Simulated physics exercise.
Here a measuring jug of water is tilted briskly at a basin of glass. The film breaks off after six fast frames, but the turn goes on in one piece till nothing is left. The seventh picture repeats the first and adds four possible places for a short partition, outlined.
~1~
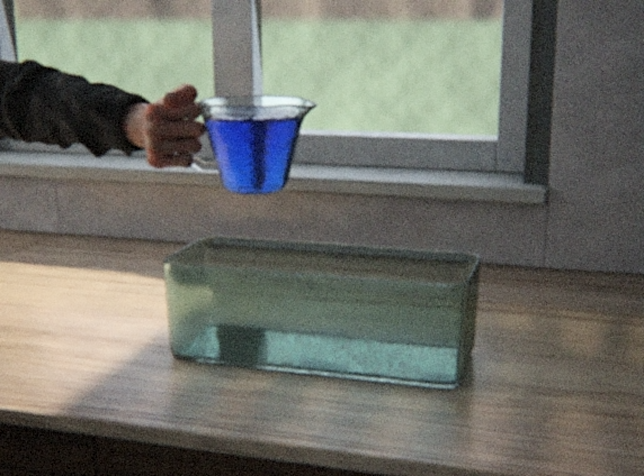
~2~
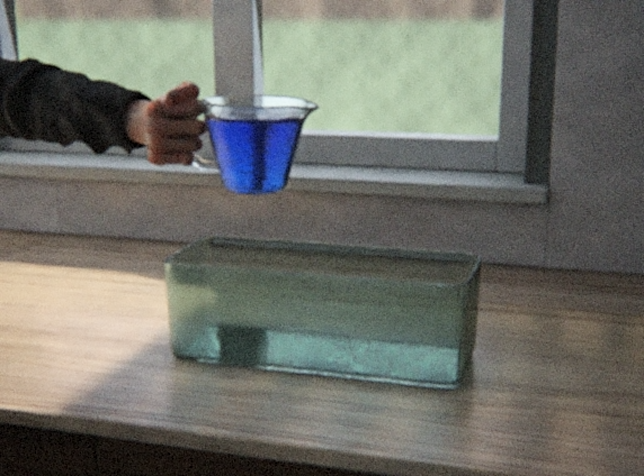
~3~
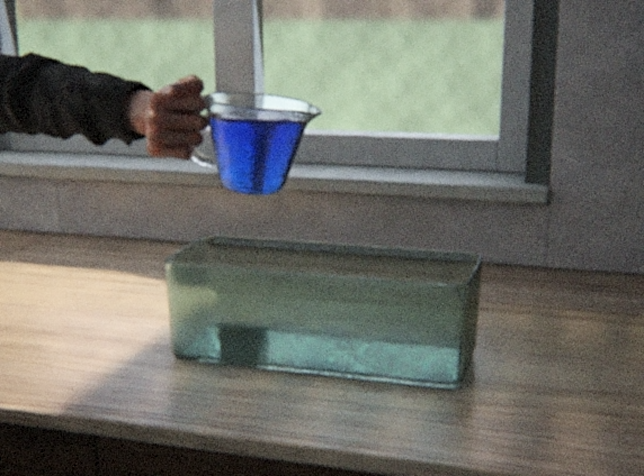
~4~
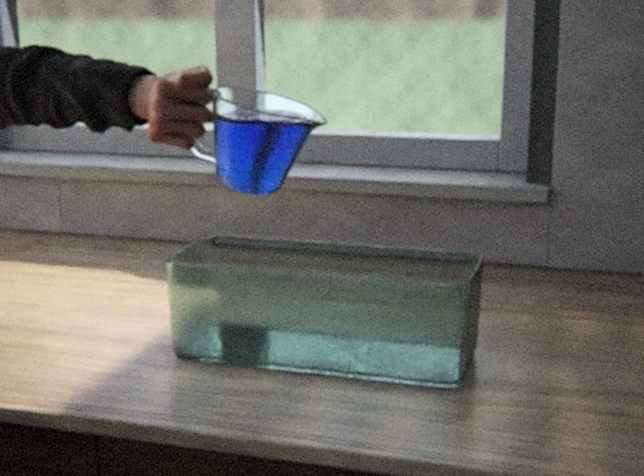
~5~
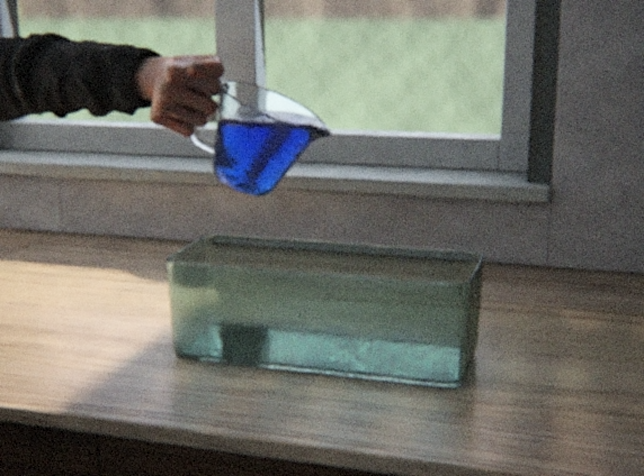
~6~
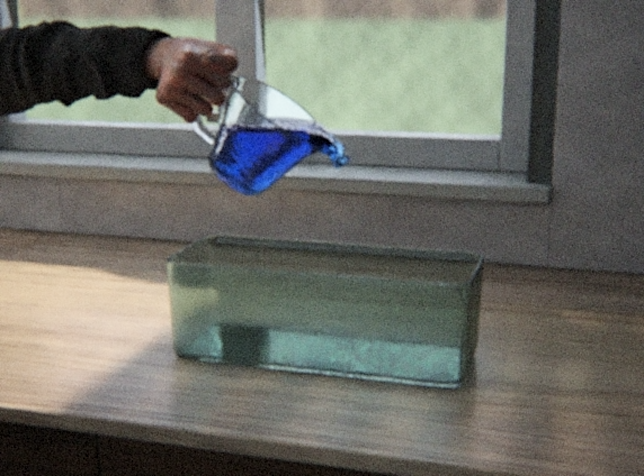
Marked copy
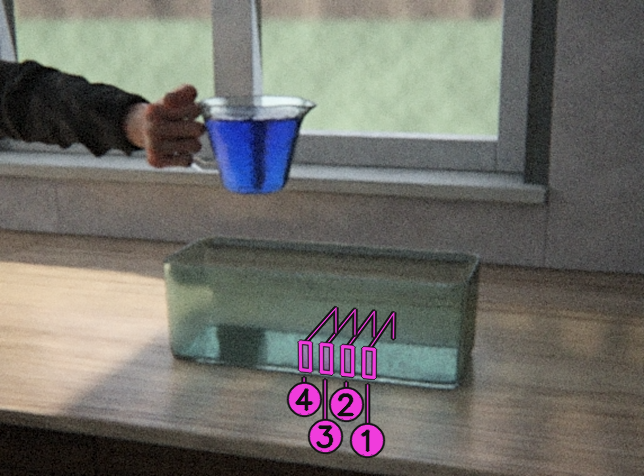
A clear measuring jug of vivid blue water is held by its handle in a hand reaching from the left in a dark sleeve, above a wooden counter by a window, seen from slightly above. Below sits a rectangular greenish glass basin with shallow, pale teal water. The hand rises slightly and tips the jug rightward, until blue water curls over its lip, while the camera stays still.
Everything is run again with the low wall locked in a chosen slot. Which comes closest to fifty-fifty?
Position 2.
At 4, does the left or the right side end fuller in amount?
More ends on the right.
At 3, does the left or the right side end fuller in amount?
The right side.
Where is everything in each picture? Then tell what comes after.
Upright, lip at (315, 105); basin from (172, 356) to (462, 387); nothing has left yet.
Upright, lip at (317, 107); nothing has left yet.
Tipped about 6°, lip at (321, 113); nothing has left yet.
Tipped about 14°, lip at (326, 122); nothing has left yet.
Tipped about 24°, lip at (329, 135); water is over the lip, down to (329, 135).
Tipped about 36°, lip at (330, 151); water is over the lip, down to (340, 164).
On the marked copy, 1 at (367, 384); 2 at (346, 382); 3 at (325, 380); 4 at (304, 377).
If 1 is chosen, about 76 % ends left of the wall and 22 % right of it.
If 2 is chosen, about 52 % ends left of the wall and 47 % right of it.
If 3 is chosen, about 25 % ends left of the wall and 74 % right of it.
If 4 is chosen, about 12 % ends left of the wall and 87 % right of it.
